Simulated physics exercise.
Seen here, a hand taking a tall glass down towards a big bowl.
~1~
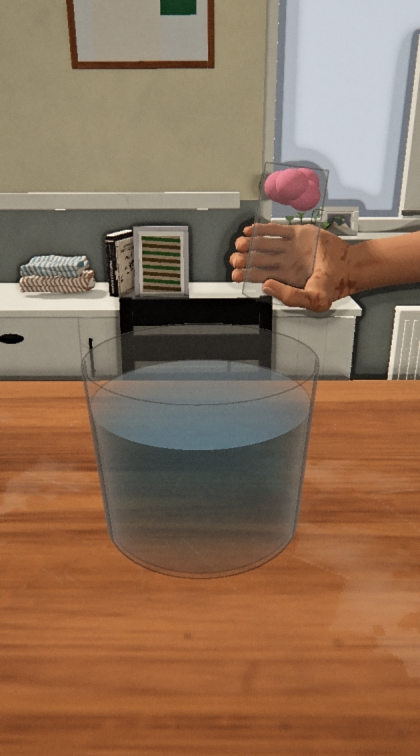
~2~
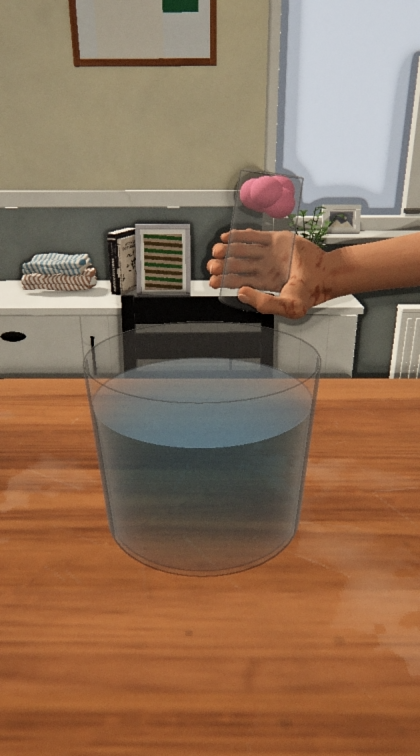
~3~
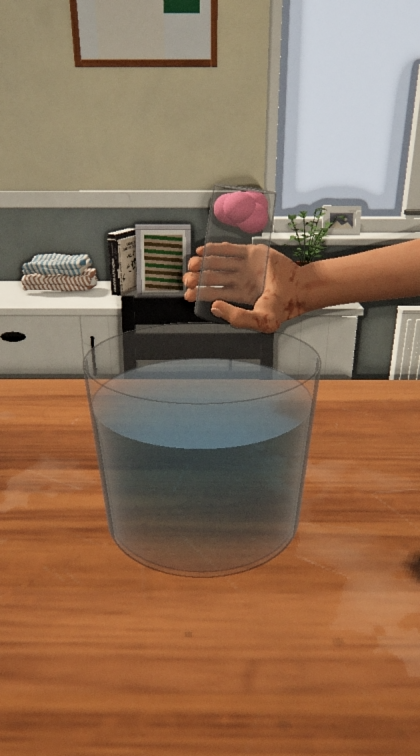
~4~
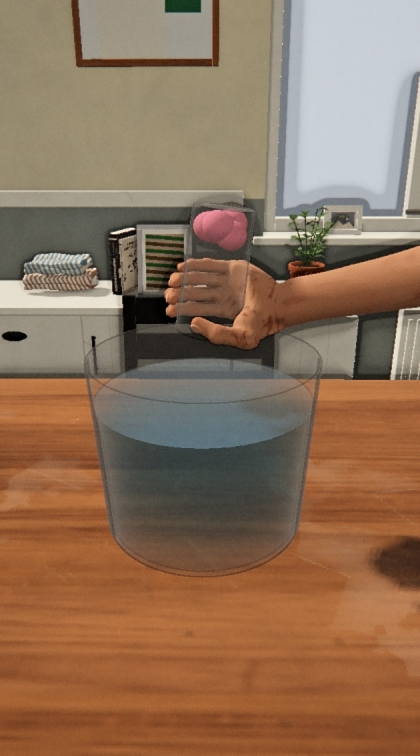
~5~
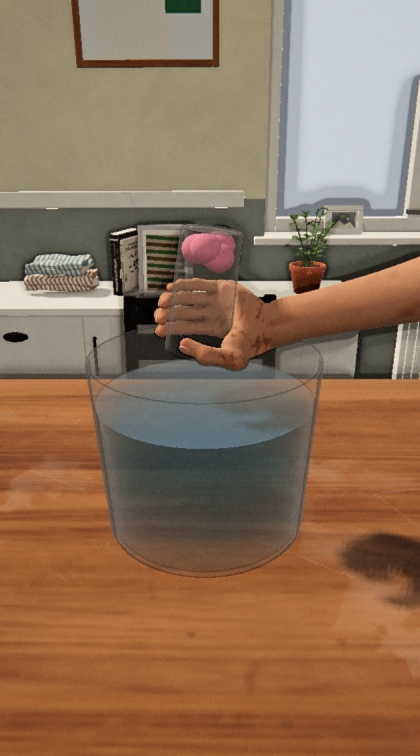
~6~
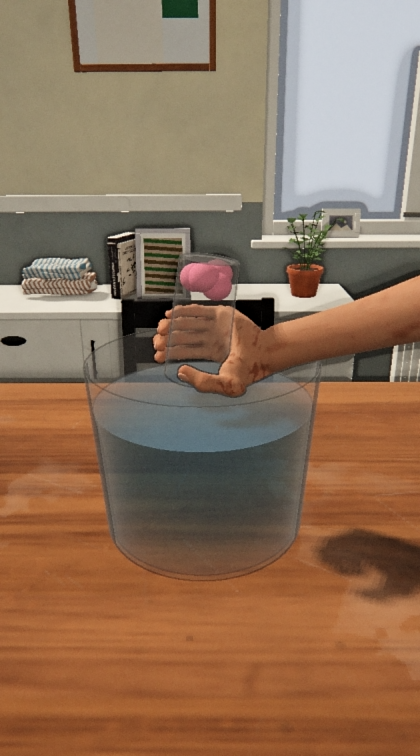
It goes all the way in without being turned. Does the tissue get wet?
It keeps dry.
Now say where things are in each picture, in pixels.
Tall glass (285, 237) mouth down; above the big bowl, in the first frame.
Tall glass (261, 244) mouth down; tissue (269, 193); coming down, in the second frame.
Tall glass (235, 258) mouth down; lower, in the third frame.
Tall glass (215, 275) mouth down; tissue (222, 226); lower still, in the fourth frame.
Tall glass (204, 296) mouth down; close to the surface, in the fifth frame.
Tall glass (202, 323) mouth down; tissue (207, 277); just over the surface, in the sixth frame.
Shortly, the tall glass enters the water.
Then, air is trapped inside and holds the level down.
At the finish, the tall glass is under, still full of air, and the tissue is dry.
